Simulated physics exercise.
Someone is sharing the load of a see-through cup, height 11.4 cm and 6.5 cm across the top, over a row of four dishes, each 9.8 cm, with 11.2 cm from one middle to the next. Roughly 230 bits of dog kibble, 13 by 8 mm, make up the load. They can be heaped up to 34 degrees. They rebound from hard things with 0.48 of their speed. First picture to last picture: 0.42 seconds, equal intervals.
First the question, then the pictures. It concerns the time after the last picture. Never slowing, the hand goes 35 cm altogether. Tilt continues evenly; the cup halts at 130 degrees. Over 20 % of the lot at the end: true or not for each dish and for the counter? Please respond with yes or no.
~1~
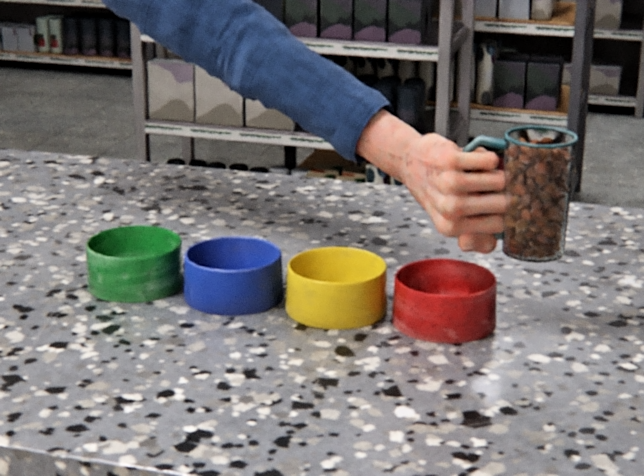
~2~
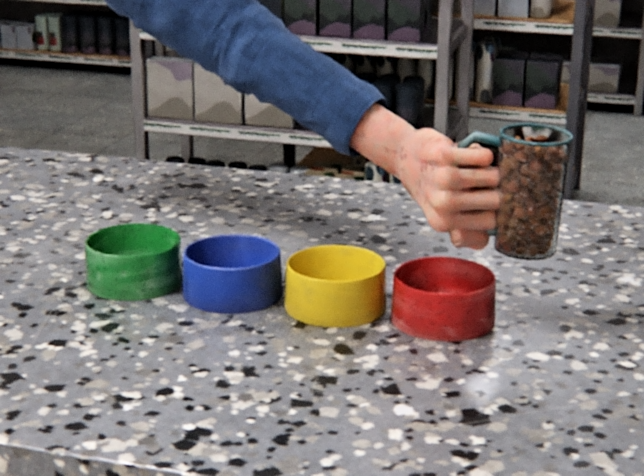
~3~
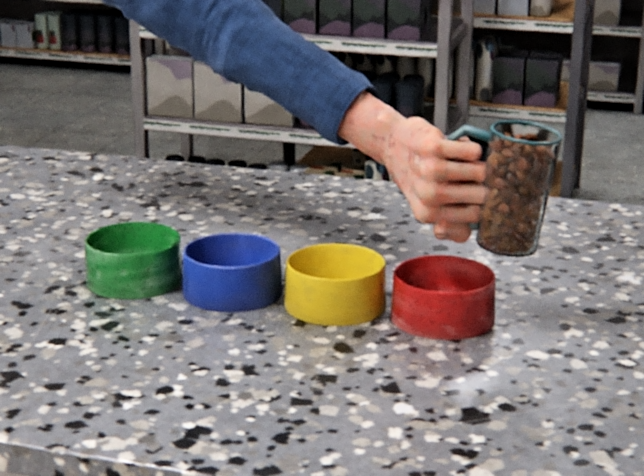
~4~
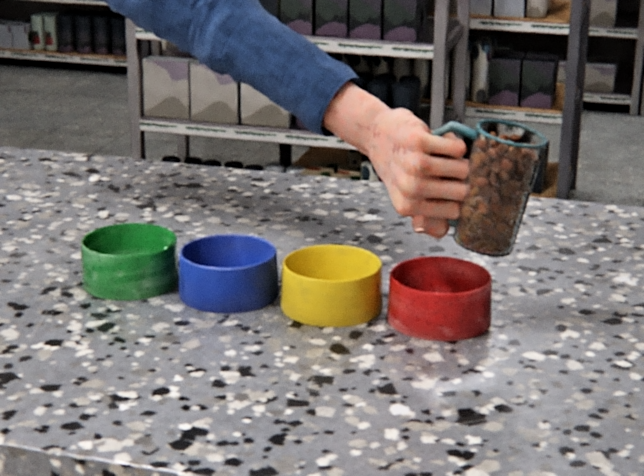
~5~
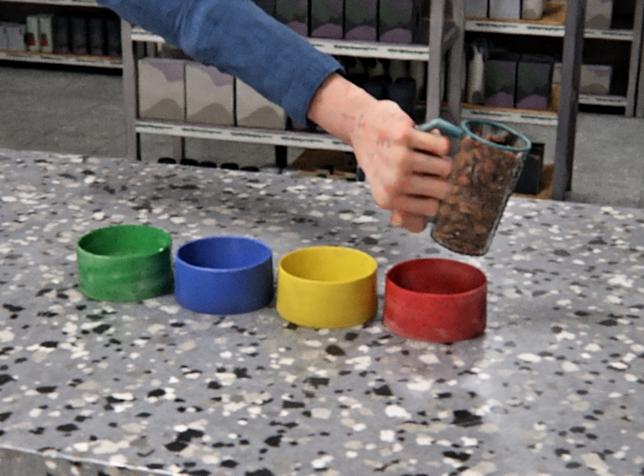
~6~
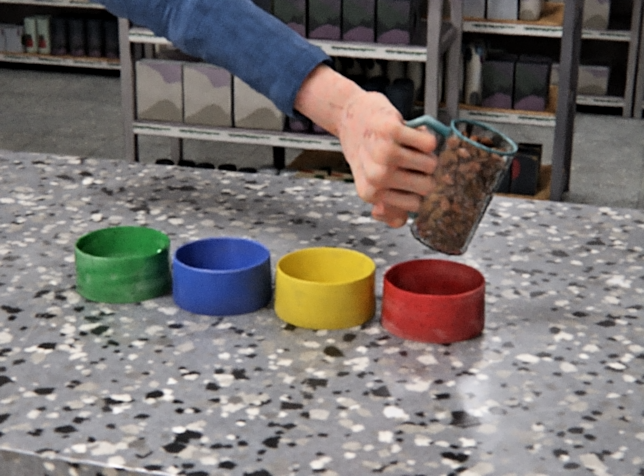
Red no, blue yes, green no, yellow no, counter no.
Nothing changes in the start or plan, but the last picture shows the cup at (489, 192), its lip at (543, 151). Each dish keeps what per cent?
Red 10, blue 0, green 0, yellow 80.
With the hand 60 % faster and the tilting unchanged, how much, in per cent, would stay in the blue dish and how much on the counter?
Blue 90, counter 10.
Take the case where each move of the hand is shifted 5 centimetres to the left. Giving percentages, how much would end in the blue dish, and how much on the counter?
Shares - blue 90 / counter 10.
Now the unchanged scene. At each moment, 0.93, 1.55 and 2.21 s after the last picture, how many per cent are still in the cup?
Roughly 100, then 95, then 0.
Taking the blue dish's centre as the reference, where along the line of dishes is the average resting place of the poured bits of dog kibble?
About 1 cm to its right-hand side.
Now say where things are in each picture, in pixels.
Cup at (537, 195), tilt 0 degrees, lip at (576, 140), moved 0.0 cm; middle of the pieces at (538, 200); red dish at (446, 278); yellow dish at (337, 265); blue dish at (233, 254); green dish at (134, 242), in the first picture.
Cup at (530, 192), tilt 2 degrees, lip at (571, 138), moved 0.5 cm; middle of the pieces at (531, 198), in the second picture.
Cup at (516, 189), tilt 6 degrees, lip at (561, 139), moved 1.9 cm; middle of the pieces at (516, 195), in the third picture.
Cup at (497, 189), tilt 11 degrees, lip at (546, 143), moved 3.3 cm; middle of the pieces at (497, 195), in the fourth picture.
Cup at (478, 189), tilt 15 degrees, lip at (529, 147), moved 4.8 cm; middle of the pieces at (477, 195), in the fifth picture.
Cup at (461, 189), tilt 20 degrees, lip at (515, 151), moved 6.2 cm; middle of the pieces at (460, 194); red dish at (435, 278); yellow dish at (326, 266); blue dish at (222, 254); green dish at (122, 243), in the sixth picture.
Then, 0.93 s after the last picture, tilt 71 degrees; cup holds 100 %.
Then, 1.55 s after the last picture, tilt 105 degrees; cup holds 95 %, yellow 5 %.
Then, 2.21 s after the last picture, tilt 130 degrees; cup holds 0 %, blue 90 %, yellow 5 %.
In the end, red 0 %, blue 90 %, green 0 %, yellow 5 %, counter 5 %.
